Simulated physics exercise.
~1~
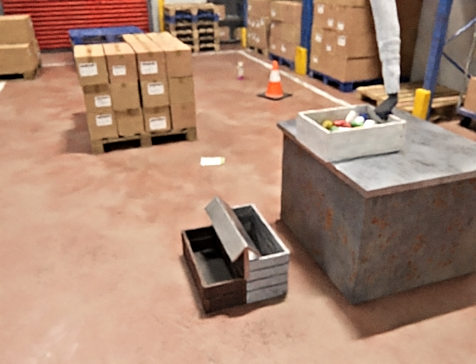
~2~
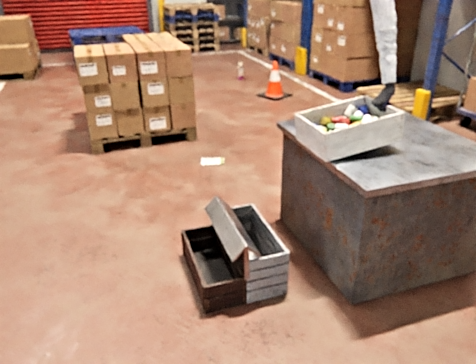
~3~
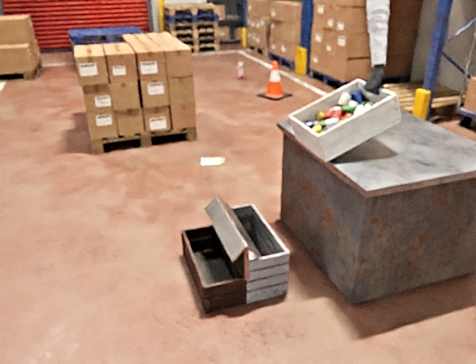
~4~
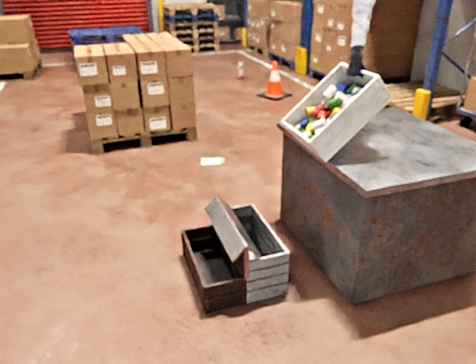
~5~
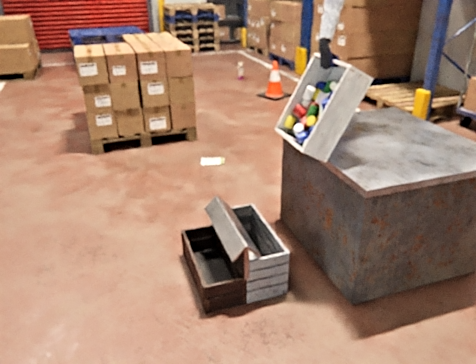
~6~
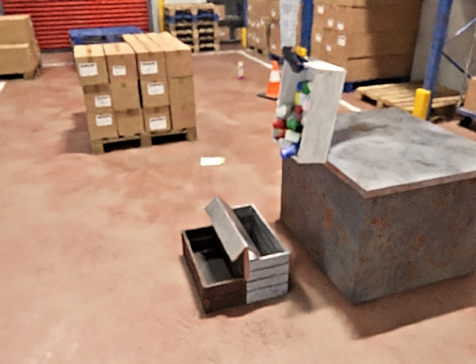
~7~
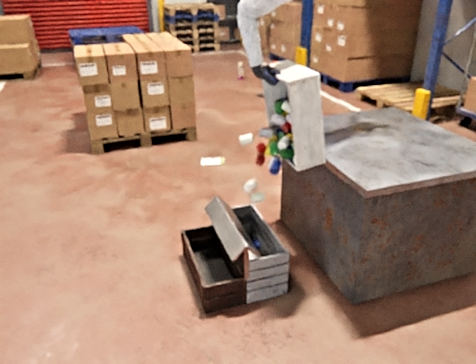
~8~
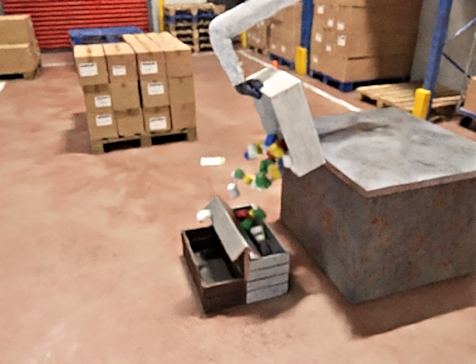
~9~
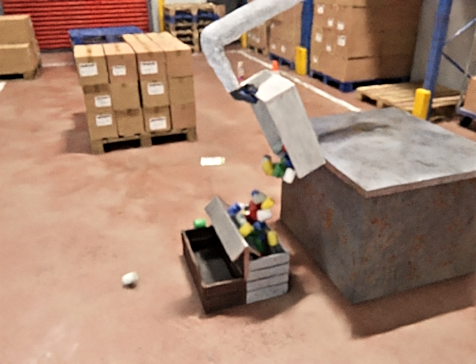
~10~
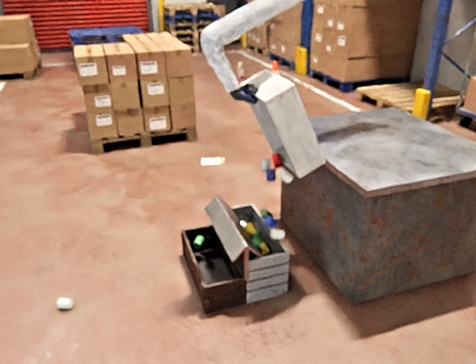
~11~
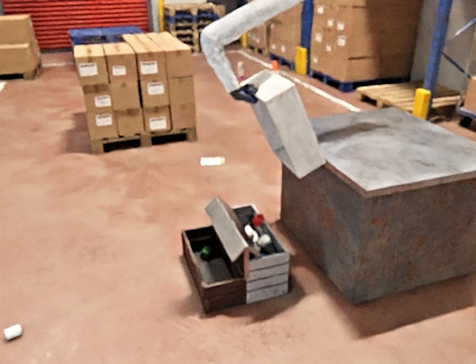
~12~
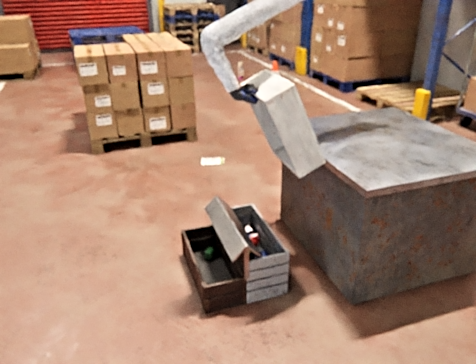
A pale-sleeved arm with a dark glove holds a white tote of colourful jars on a large grey bench at the right of a warehouse, seen from slightly above. Stacked cartons, an orange cone and a red shutter stand behind, while a grey box and a dark trough with a slanted lid-like ridge sit on the reddish floor. The arm lifts the tote leftward and tips it steadily past upright. Jars tumble out, mostly into the grey box, though one white jar rolls away to the lower left and leaves view. The emptied tote stays held, tilted downward.
